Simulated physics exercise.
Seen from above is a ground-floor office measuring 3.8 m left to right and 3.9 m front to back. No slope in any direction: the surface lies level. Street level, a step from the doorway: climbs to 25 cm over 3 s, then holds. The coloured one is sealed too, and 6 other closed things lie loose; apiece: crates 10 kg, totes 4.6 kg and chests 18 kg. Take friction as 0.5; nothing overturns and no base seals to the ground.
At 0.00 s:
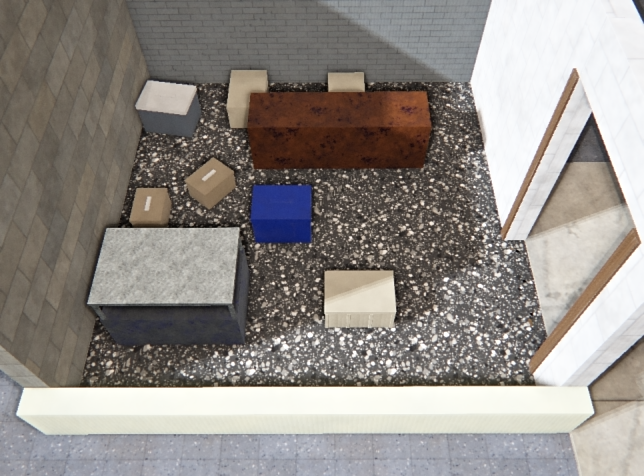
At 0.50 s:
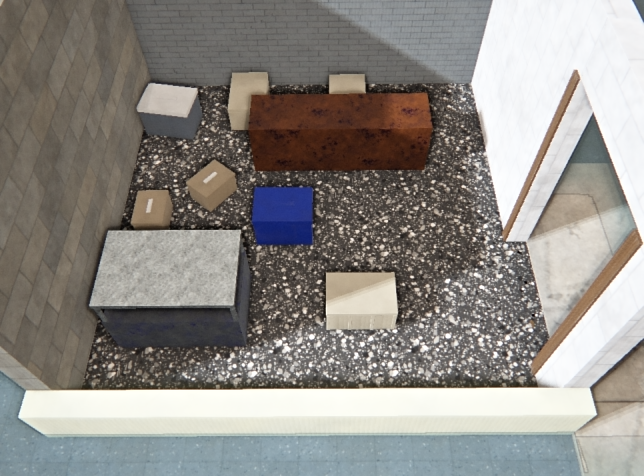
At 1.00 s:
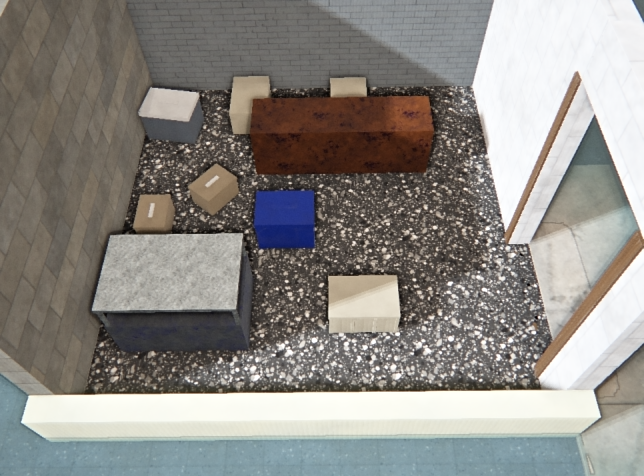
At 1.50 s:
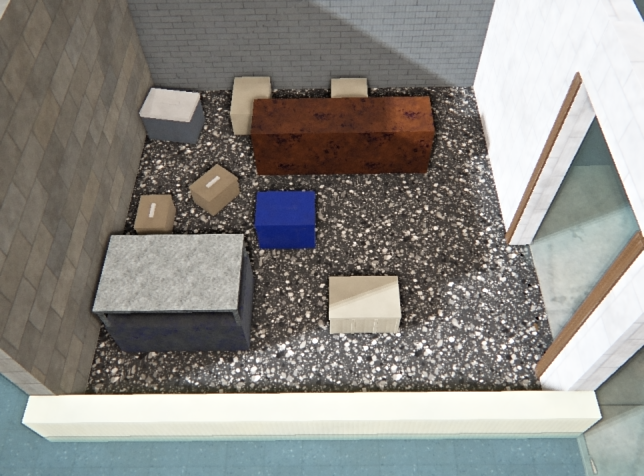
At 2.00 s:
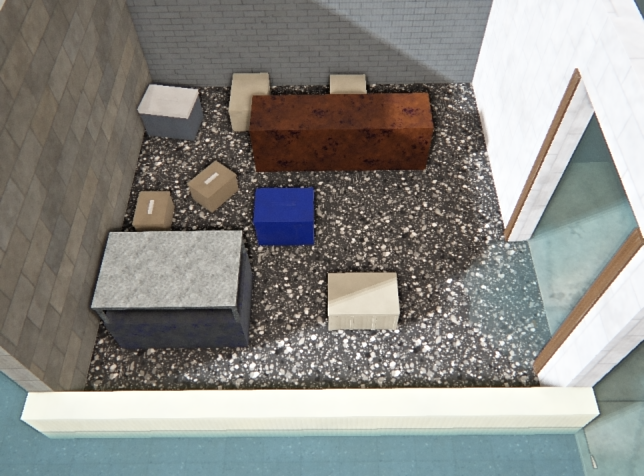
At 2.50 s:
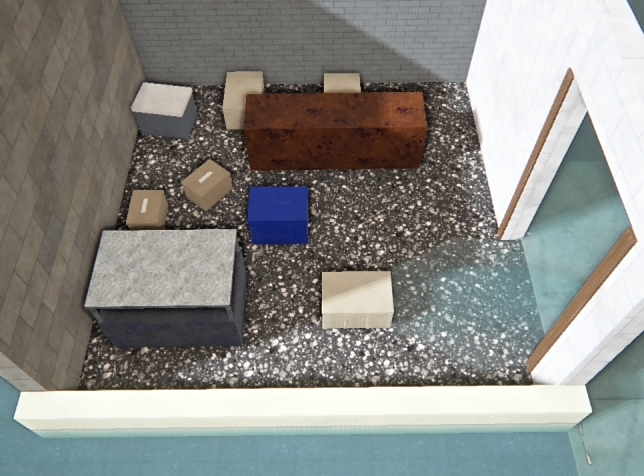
Water spreads along the street outside, then seeps through the right-hand doorway onto the speckled floor.
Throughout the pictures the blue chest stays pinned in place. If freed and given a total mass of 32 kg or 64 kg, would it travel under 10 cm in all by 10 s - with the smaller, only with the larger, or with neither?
Only big one works.
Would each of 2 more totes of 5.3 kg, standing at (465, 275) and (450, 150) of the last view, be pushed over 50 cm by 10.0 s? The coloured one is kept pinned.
In that order: Beyond it, within it.
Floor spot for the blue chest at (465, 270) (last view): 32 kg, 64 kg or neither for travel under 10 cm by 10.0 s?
Only the larger holds.
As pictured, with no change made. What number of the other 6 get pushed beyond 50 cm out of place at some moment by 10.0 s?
The total is 6.
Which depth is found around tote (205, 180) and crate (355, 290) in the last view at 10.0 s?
9 and 18 cm.
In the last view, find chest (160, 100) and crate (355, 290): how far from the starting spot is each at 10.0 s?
Respectively 200 and 80 cm.
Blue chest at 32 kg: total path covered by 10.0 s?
About 140 cm altogether.
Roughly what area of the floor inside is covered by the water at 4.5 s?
Somewhere around 7.5 m2, roughly.
After 3.5 s the blue chest would be 0 cm from its start with 32 kg and 0 cm from its start with 64 kg; 4 cm of water round it then.
After 4.5 s the blue chest would be 0 cm from its start with 32 kg and 0 cm from its start with 64 kg; 6 cm of water round it then.
After 7.0 s the blue chest would be 10 cm from its start with 32 kg and 0 cm from its start with 64 kg; 10 cm of water round it then.
After 10.0 s the blue chest would be 130 cm from its start with 32 kg and 0 cm from its start with 64 kg; 15 cm of water round it then.
